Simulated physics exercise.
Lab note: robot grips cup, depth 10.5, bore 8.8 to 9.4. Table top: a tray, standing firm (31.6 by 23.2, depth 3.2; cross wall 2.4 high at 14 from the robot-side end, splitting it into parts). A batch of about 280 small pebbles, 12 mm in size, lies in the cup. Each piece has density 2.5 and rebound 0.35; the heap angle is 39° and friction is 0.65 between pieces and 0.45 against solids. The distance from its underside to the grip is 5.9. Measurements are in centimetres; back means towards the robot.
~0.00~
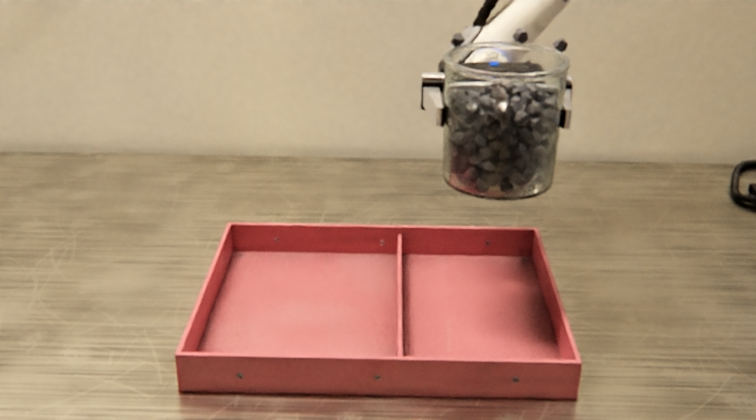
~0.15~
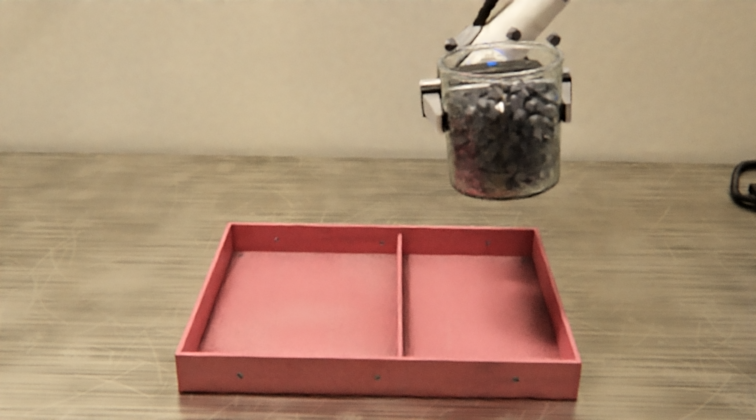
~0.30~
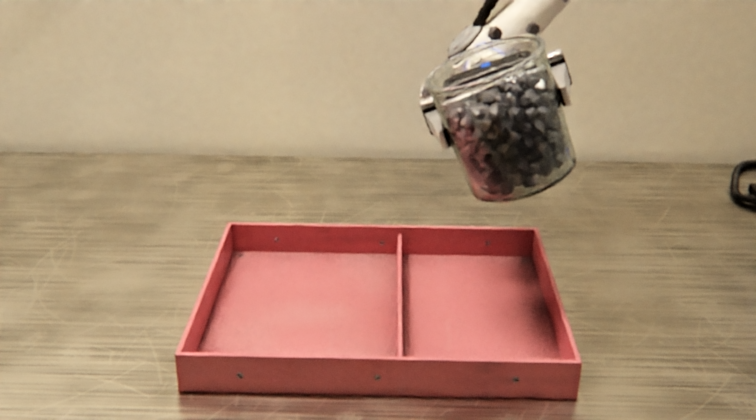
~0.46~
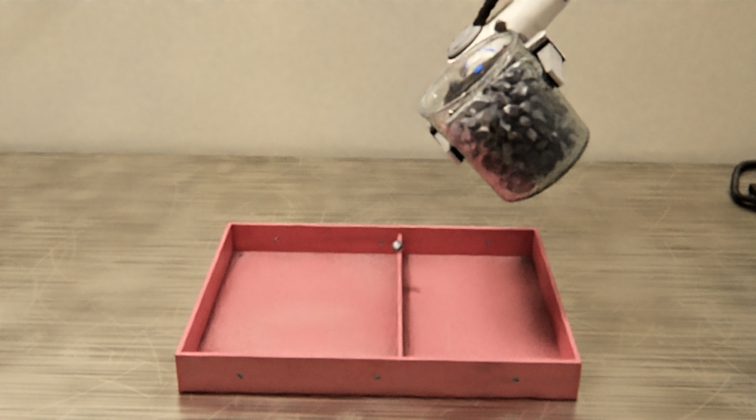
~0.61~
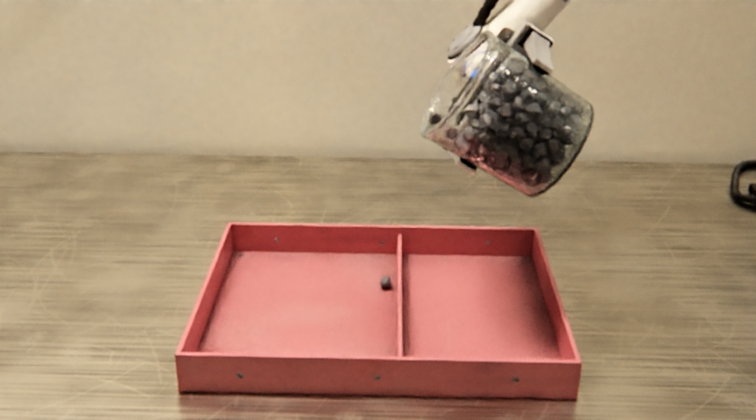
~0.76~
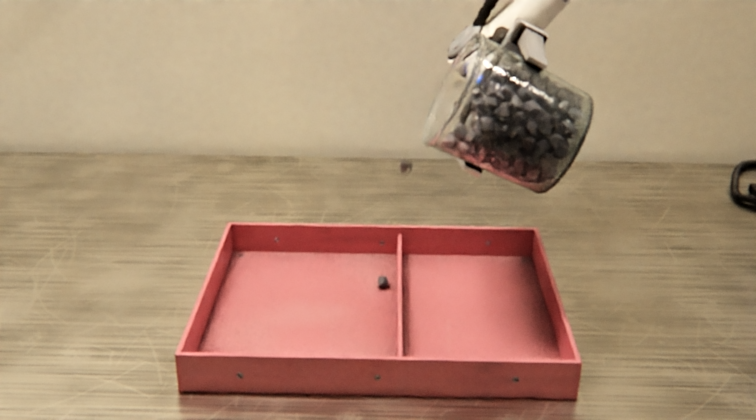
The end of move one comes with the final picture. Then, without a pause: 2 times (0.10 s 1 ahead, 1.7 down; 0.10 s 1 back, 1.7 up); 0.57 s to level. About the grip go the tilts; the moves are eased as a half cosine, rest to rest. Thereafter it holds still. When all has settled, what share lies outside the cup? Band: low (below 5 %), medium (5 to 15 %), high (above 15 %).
Low.
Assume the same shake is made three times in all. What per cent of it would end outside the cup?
I'd expect something close to 0 per cent.
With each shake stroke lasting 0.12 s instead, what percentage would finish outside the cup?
About 0 per cent in that case.
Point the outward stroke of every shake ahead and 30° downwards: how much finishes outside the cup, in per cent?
It comes to near 0 percent.
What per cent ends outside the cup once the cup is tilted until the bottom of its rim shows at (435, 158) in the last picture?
Roughly 10 per cent.
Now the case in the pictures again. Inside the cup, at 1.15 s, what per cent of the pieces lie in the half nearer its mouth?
About 35 per cent.
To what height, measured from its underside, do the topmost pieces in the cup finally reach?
10.5 cm.
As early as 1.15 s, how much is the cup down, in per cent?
Around 0 percent at that moment.
After 1.15 s, tilted 64° forward, highest piece 23 above the table; 281 in the cup, 2 in the far-side part.
After 1.54 s, tilted 17° forward, highest piece 23 above the table; 281 in the cup, 2 in the far-side part.
After 1.93 s, level, highest piece 24 above the table; 281 in the cup, 2 in the far-side part.
After 2.98 s, level, highest piece 24 above the table; 281 in the cup, 2 in the far-side part.
In the end, 281 in the cup, 2 in the far-side part. That is 1 % outside the cup.
